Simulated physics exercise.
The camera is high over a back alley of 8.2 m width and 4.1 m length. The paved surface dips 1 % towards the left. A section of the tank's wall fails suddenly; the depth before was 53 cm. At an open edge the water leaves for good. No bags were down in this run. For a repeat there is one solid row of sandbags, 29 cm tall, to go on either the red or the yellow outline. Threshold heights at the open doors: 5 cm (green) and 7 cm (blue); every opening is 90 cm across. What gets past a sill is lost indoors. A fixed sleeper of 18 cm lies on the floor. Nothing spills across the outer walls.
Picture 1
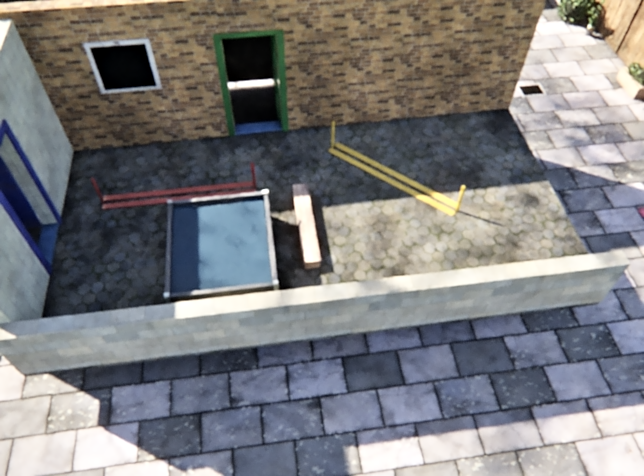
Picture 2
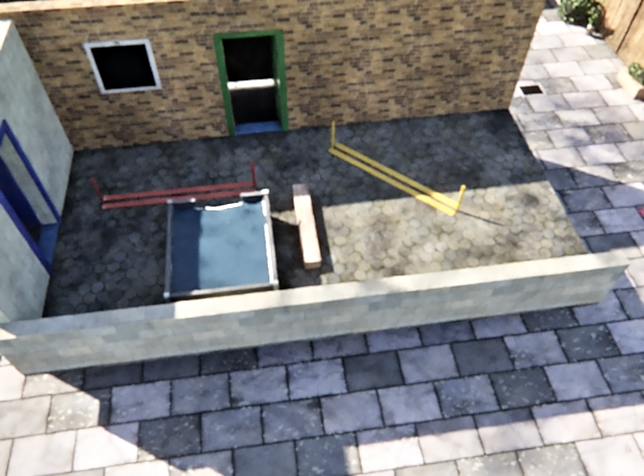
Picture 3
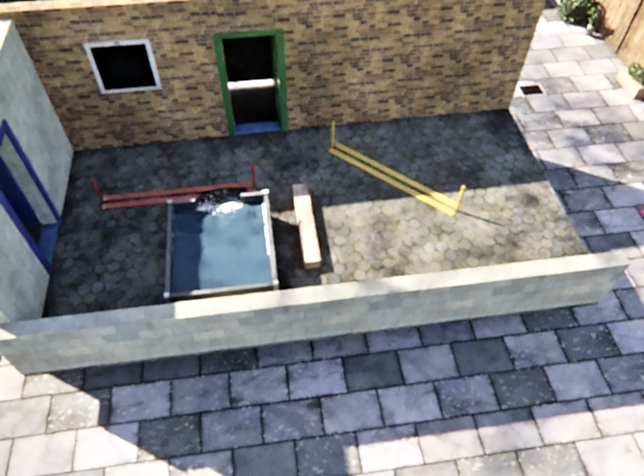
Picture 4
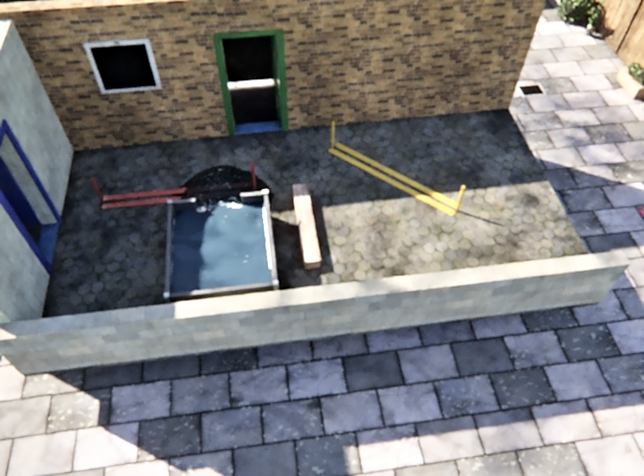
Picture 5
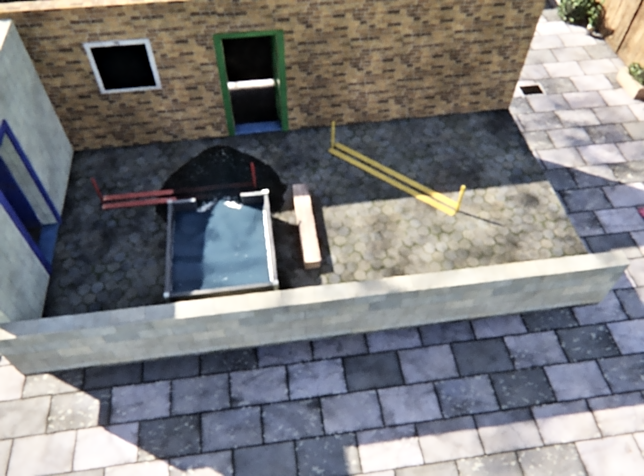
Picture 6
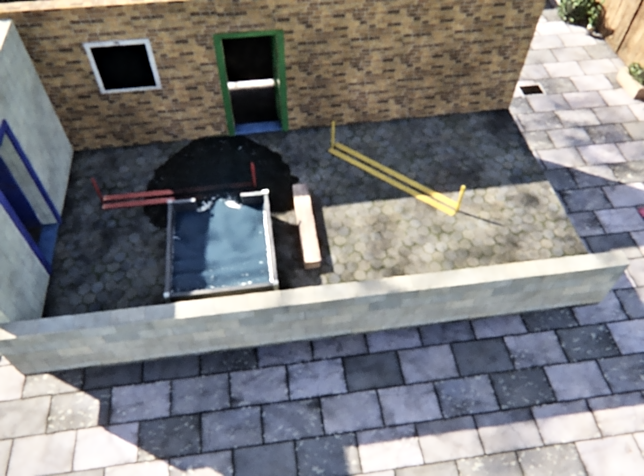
Water pours from the far side of a square tank and spreads darkly across the paving.
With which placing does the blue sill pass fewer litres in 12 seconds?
Choose yellow.
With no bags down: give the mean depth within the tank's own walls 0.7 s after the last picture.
Some 36 cm.
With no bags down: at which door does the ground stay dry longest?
The blue one.
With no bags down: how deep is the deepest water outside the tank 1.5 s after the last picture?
Roughly 26 cm.
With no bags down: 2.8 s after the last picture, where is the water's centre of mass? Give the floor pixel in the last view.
Near (207, 209).
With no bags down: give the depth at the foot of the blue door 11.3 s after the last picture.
About 7.0 cm.
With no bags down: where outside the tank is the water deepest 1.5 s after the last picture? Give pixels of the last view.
Near (74, 155).
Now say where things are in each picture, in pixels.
The first picture shows the tank at (221, 244) is whole and still, 53 cm deep.
In the second picture, the front is at a hidden place, 0.5 m from the gap on the tank's far side; 0.2 m2 of floor is under water; 53 cm left at the back of the tank.
In the third picture, water pours out on the tank's far side and has run 0.8 m, to a hidden place; typically 8 cm deep outside, 53 cm at the tank's back.
In the fourth picture, water pours out on the tank's far side and has run 1.3 m, to a hidden place; typically 5 cm deep outside, 53 cm at the tank's back.
In the fifth picture, water pours out on the tank's far side and has run 1.8 m, to (215, 150); typically 4 cm deep outside, 51 cm at the tank's back.
In the sixth picture, water pours out on the tank's far side and has run 2.2 m, to (201, 138); typically 4 cm deep outside, 45 cm at the tank's back.
Then, 0.7 s after the last picture water covers 20 % of the floor and is deepest (25 cm) near (224, 213) in the run without bags; in at the blue door, 0 L with no bags, 0 L with the row on red, 0 L on yellow.
Then, 1.5 s after the last picture water covers 25 % of the floor and is deepest (26 cm) near (74, 155) in the run without bags; in at the blue door, 0 L with no bags, 27 L with the row on red, 0 L on yellow.
Then, 2.8 s after the last picture water covers 35 % of the floor and is deepest (18 cm) near (74, 155) in the run without bags; in at the blue door, 0 L with no bags, 80 L with the row on red, 0 L on yellow.
Then, 6.3 s after the last picture water covers 65 % of the floor and is deepest (10 cm) near (37, 349) in the run without bags; in at the blue door, 0 L with no bags, 121 L with the row on red, 0 L on yellow.
Then, 11.3 s after the last picture water covers 80 % of the floor and is deepest (8 cm) near (62, 214) in the run without bags; in at the blue door, 3 L with no bags, 140 L with the row on red, 3 L on yellow.
